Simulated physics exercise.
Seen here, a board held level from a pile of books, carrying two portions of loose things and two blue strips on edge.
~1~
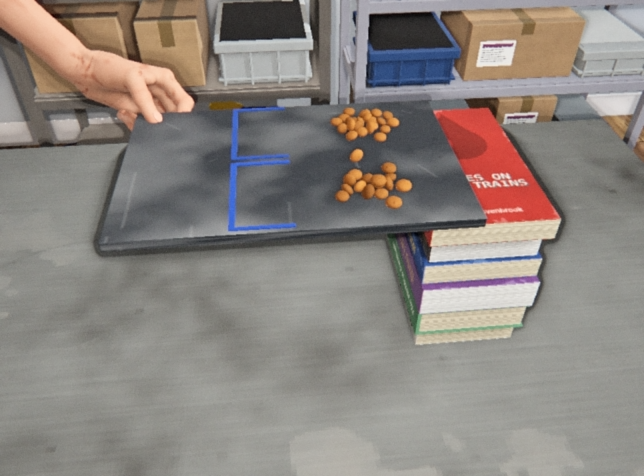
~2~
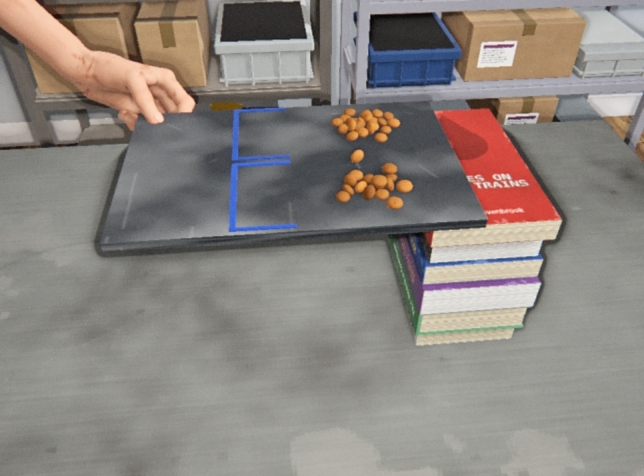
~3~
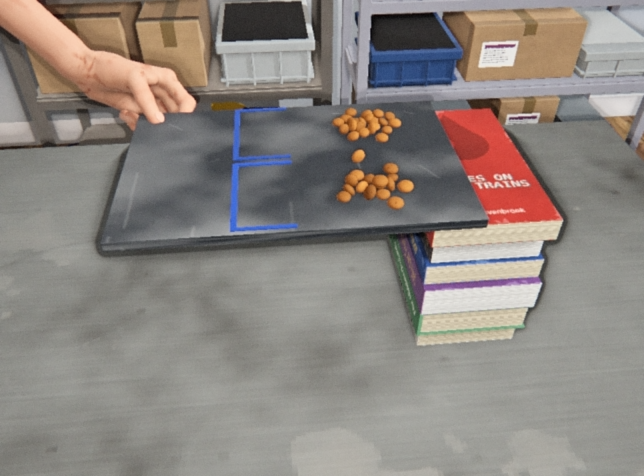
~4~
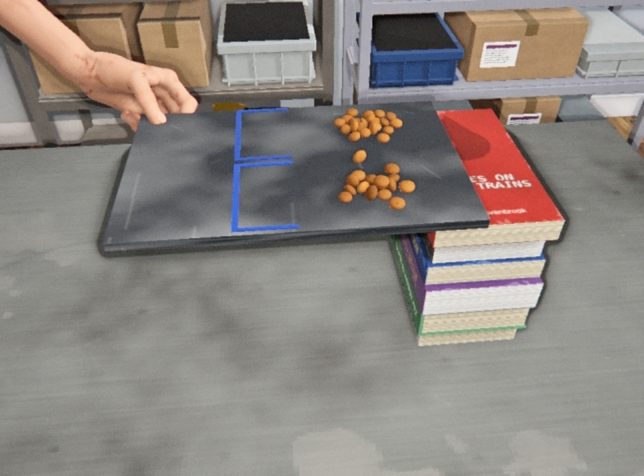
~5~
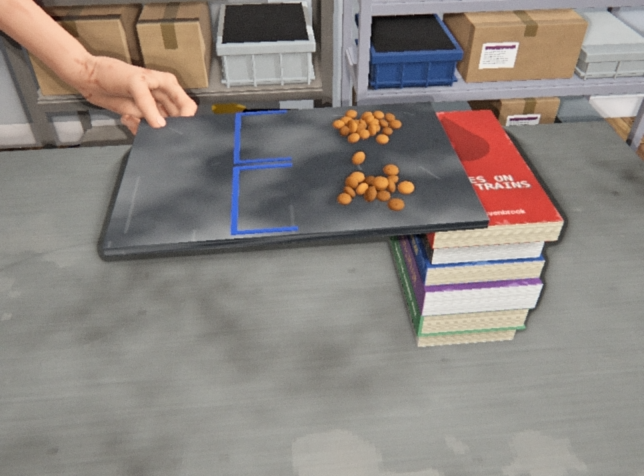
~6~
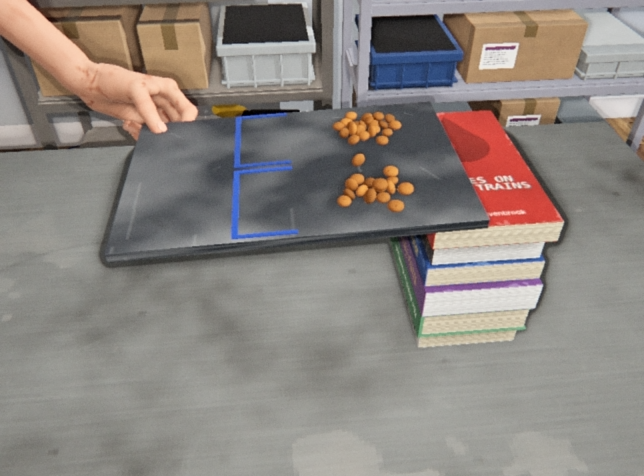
On a gray tabletop, a hand held the left end of a dark board resting on stacked books, then lowered that end very slightly while two groups of small orange-brown pieces stayed still.
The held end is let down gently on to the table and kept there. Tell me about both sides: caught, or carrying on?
The nearer lot carries on beyond the bar; the farther lot carries on beyond the bar.
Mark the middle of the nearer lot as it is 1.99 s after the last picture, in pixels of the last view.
Near (143, 332).
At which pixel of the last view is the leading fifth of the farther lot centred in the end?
Around (140, 294).
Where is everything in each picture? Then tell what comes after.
In the first frame, held end of the board near (112, 240), level; book pile near (462, 169), tall, over half the board's length; nearer lot near (378, 184), a few bits of cat kibble; farther lot near (360, 122), a few bits of cat kibble; nearer bar near (233, 195), much lower than a piece; farther bar near (235, 133), much lower than a piece.
In the second frame, held end of the board near (113, 240), level; farther lot near (361, 122).
In the third frame, held end of the board near (114, 240), level; nearer lot near (379, 184).
In the fourth frame, held end of the board near (116, 241), level; farther lot near (364, 123).
In the fifth frame, held end of the board near (116, 245), down by 1°; nearer lot near (380, 186).
In the sixth frame, held end of the board near (118, 251), down by 2°; book pile near (465, 171); nearer lot near (380, 187), not moving; farther lot near (362, 126), not moving; nearer bar near (236, 203); farther bar near (238, 141).
Then, 0.76 s on from there, board sloping at 21°; nearer lot where it was; farther lot where it was.
Then, 1.42 s on from there, board sloping at 37°; nearer lot the whole lot past its bar; farther lot all but a few past its bar.
Then, 1.99 s on from there, board resting at 38°; nearer lot the whole lot past its bar; farther lot the whole lot past its bar.
In the end, board resting at 38°; nearer lot the whole lot past its bar; farther lot the whole lot past its bar.
